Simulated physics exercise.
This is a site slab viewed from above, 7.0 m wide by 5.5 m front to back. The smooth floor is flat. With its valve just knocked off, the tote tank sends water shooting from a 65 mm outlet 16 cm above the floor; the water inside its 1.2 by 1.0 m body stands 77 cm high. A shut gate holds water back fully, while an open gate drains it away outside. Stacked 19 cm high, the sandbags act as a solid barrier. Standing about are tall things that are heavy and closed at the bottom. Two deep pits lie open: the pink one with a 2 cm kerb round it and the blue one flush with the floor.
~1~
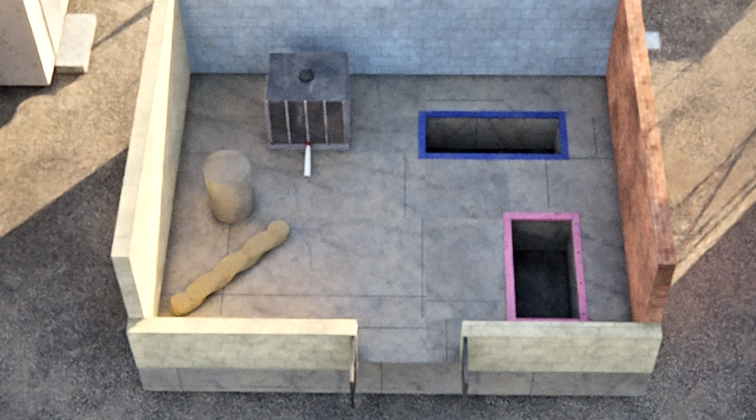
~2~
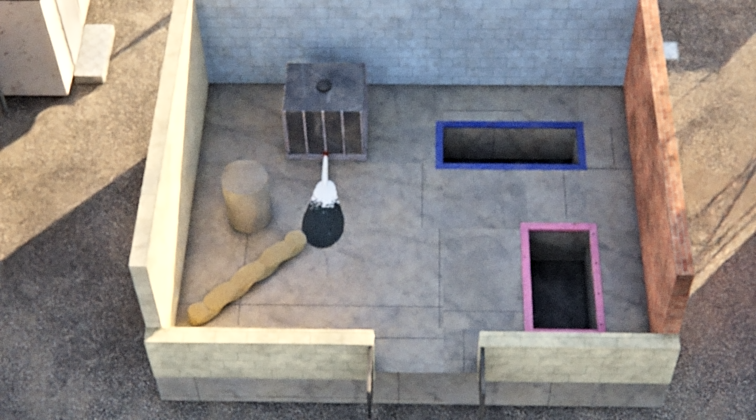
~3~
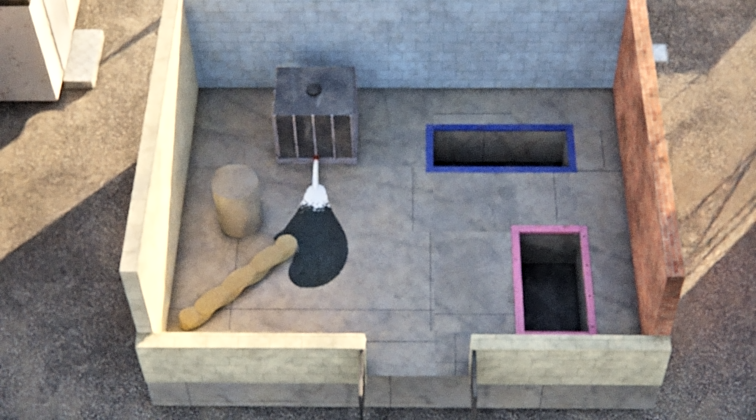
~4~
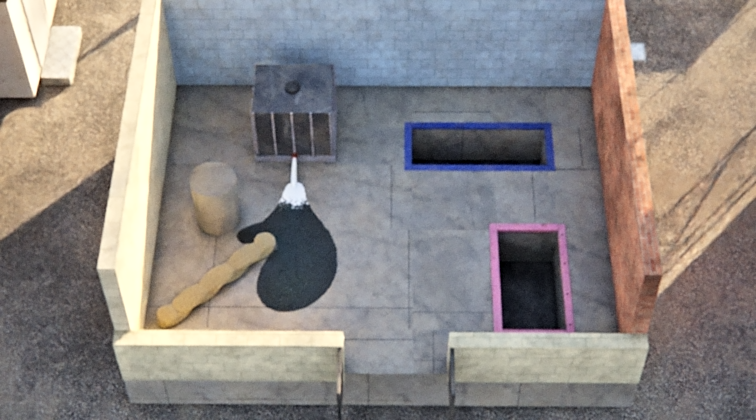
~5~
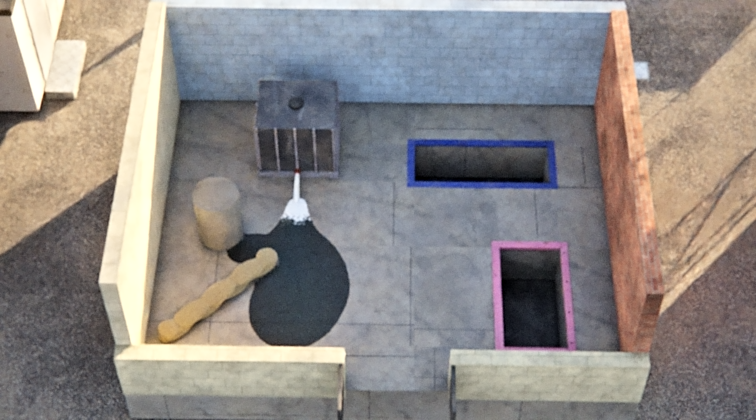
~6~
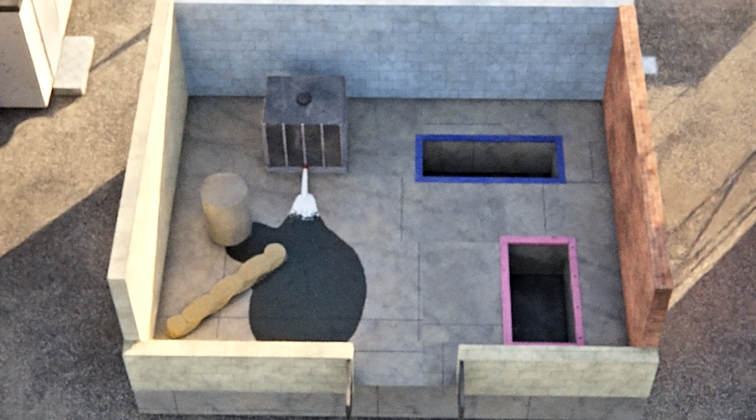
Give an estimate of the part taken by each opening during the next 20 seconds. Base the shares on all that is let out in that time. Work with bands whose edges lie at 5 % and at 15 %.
By band, the gateway receives between 5 and 15 %; the pink pit receives under 5 %; the blue pit receives less than 5 %.
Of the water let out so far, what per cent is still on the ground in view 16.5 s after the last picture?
I'd put it at around 90 per cent.
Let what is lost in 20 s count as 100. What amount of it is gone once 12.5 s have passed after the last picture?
I'd put it at about 65 per cent.
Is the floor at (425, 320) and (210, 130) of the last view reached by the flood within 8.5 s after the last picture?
Point 1: Submerged; point 2: Unwetted.
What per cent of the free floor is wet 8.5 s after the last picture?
25 %.
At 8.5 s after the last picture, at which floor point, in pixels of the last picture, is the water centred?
I'd put it around (302, 310).
Then, 1.5 s after the last picture water covers 15 % of the floor and is deepest (3 cm) near (282, 250); gone so far, the gateway 0 %, the pink pit 0 %, the blue pit 0 %.
Then, 4.5 s after the last picture water covers 20 % of the floor and is deepest (3 cm) near (282, 250); gone so far, the gateway 1 %, the pink pit 0 %, the blue pit 0 %.
Then, 8.5 s after the last picture water covers 25 % of the floor and is deepest (3 cm) near (282, 250); gone so far, the gateway 3 %, the pink pit 0 %, the blue pit 0 %.
Then, 12.5 s after the last picture water covers 35 % of the floor and is deepest (3 cm) near (282, 250); gone so far, the gateway 7 %, the pink pit 0 %, the blue pit 0 %.
Then, 16.5 s after the last picture water covers 40 % of the floor and is deepest (3 cm) near (282, 250); gone so far, the gateway 11 %, the pink pit 0 %, the blue pit 0 %.
